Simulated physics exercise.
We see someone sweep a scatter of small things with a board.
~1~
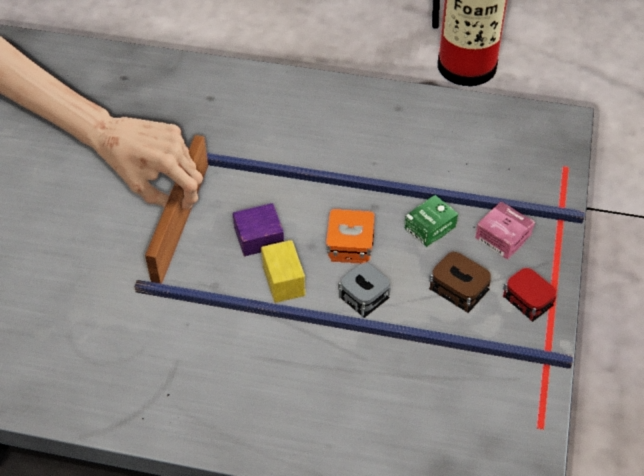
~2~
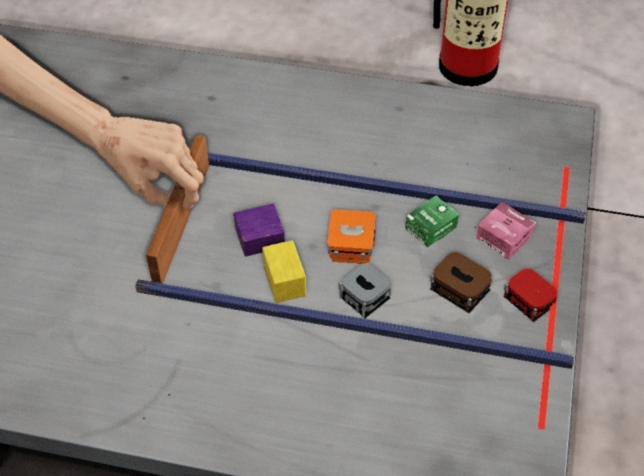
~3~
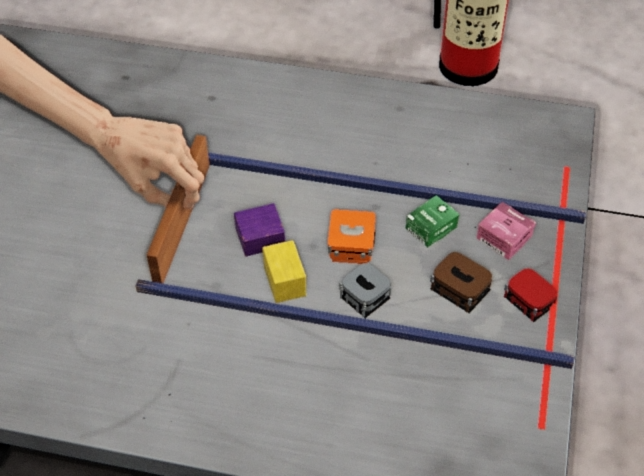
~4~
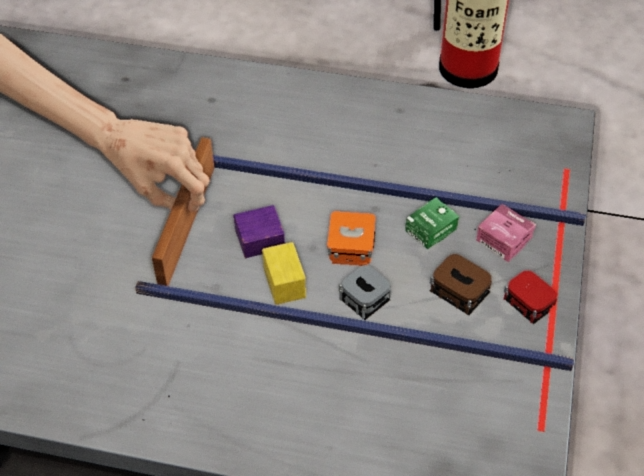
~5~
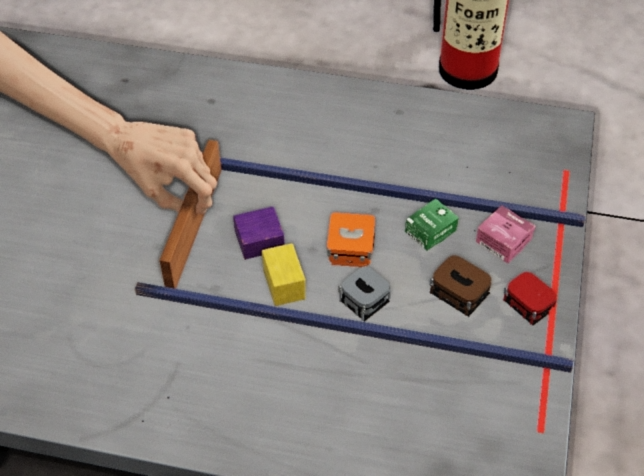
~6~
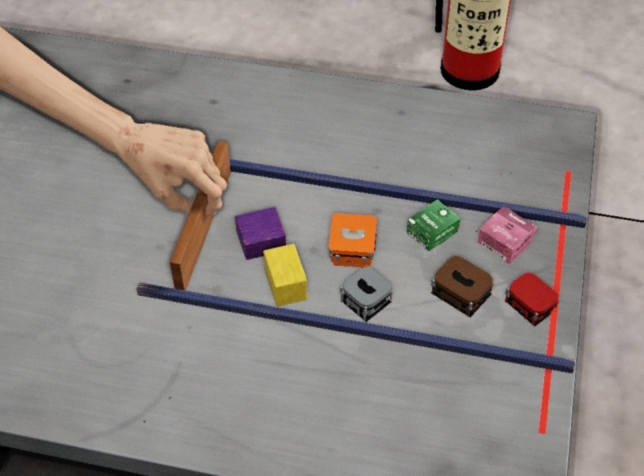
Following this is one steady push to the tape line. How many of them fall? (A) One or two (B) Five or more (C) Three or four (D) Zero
Answer: B.
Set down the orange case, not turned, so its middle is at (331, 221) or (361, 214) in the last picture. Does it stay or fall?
Place by place, it stays put; stays put.
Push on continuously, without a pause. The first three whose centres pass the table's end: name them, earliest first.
You'd get the red case first, then the brown case, and the orange case after that.
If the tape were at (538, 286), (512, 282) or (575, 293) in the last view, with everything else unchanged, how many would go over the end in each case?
It would be 5, 2 and 8.
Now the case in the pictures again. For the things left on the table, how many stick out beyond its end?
The overhang total is 3.
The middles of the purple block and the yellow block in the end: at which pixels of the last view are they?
Result: One about (580, 292), other about (572, 332).
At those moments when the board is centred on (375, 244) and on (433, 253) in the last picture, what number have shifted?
That makes 7 at the first spot and 8 at the second.
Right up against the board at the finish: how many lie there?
At rest, 3 are in contact.
Early on, none off yet; red case at rest near (532, 299); pink box at rest near (507, 235); brown case at rest near (462, 286).
A while later, none off yet; red case travelled about its own width near (584, 317); pink box at rest near (516, 231); brown case travelled about its own width near (540, 311).
Finally, the number that fall off is five or more; lost, orange case, grey case, brown case, pink box and red case.
